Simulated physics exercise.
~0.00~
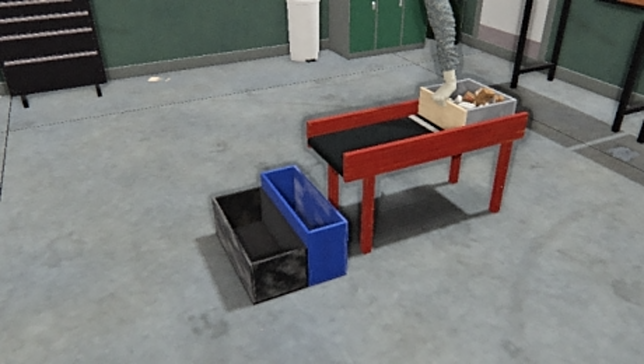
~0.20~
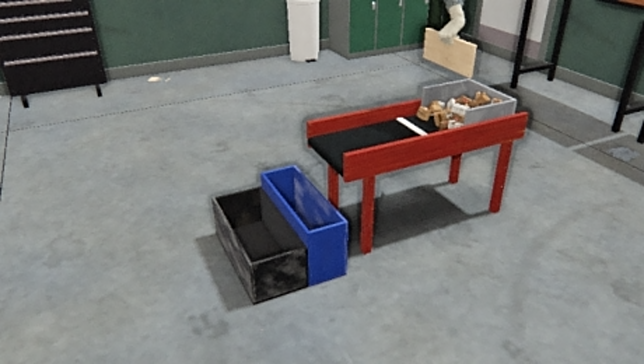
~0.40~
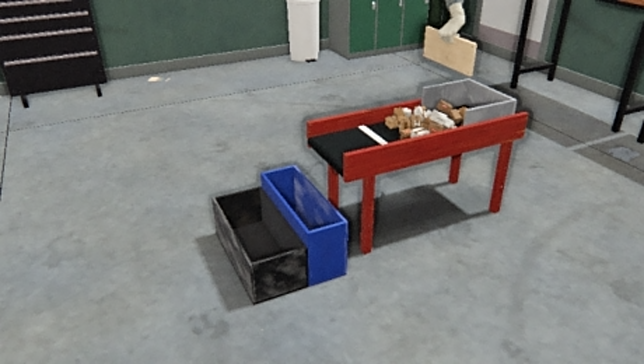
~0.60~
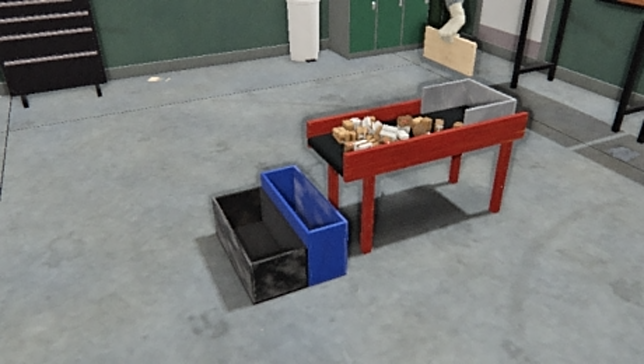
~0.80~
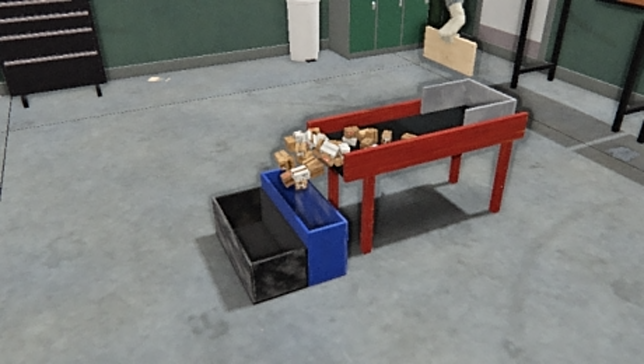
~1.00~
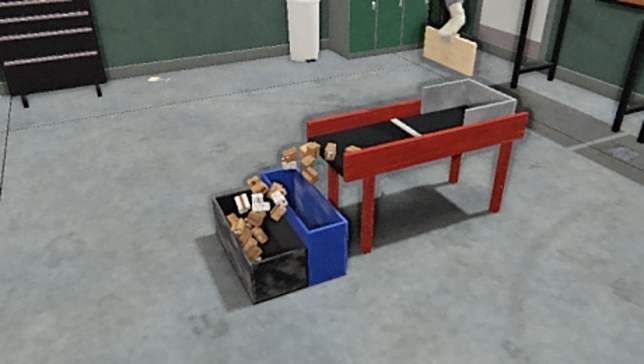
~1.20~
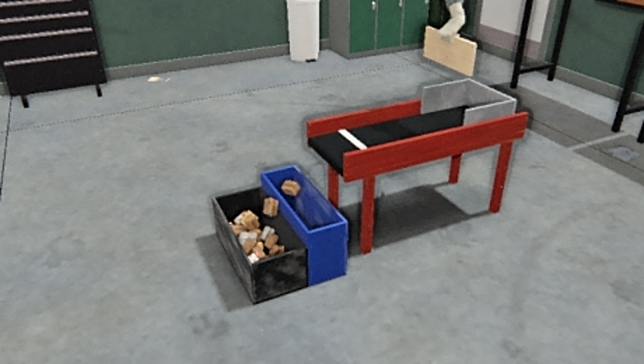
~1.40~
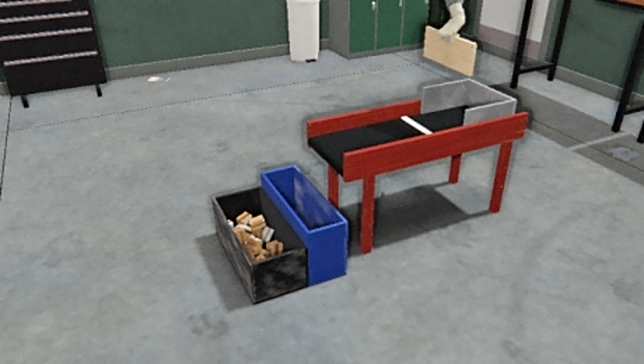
A robot arm lifting a gate from a grey pen, small parcels riding a belt left and flying over a blue box into a black tote.
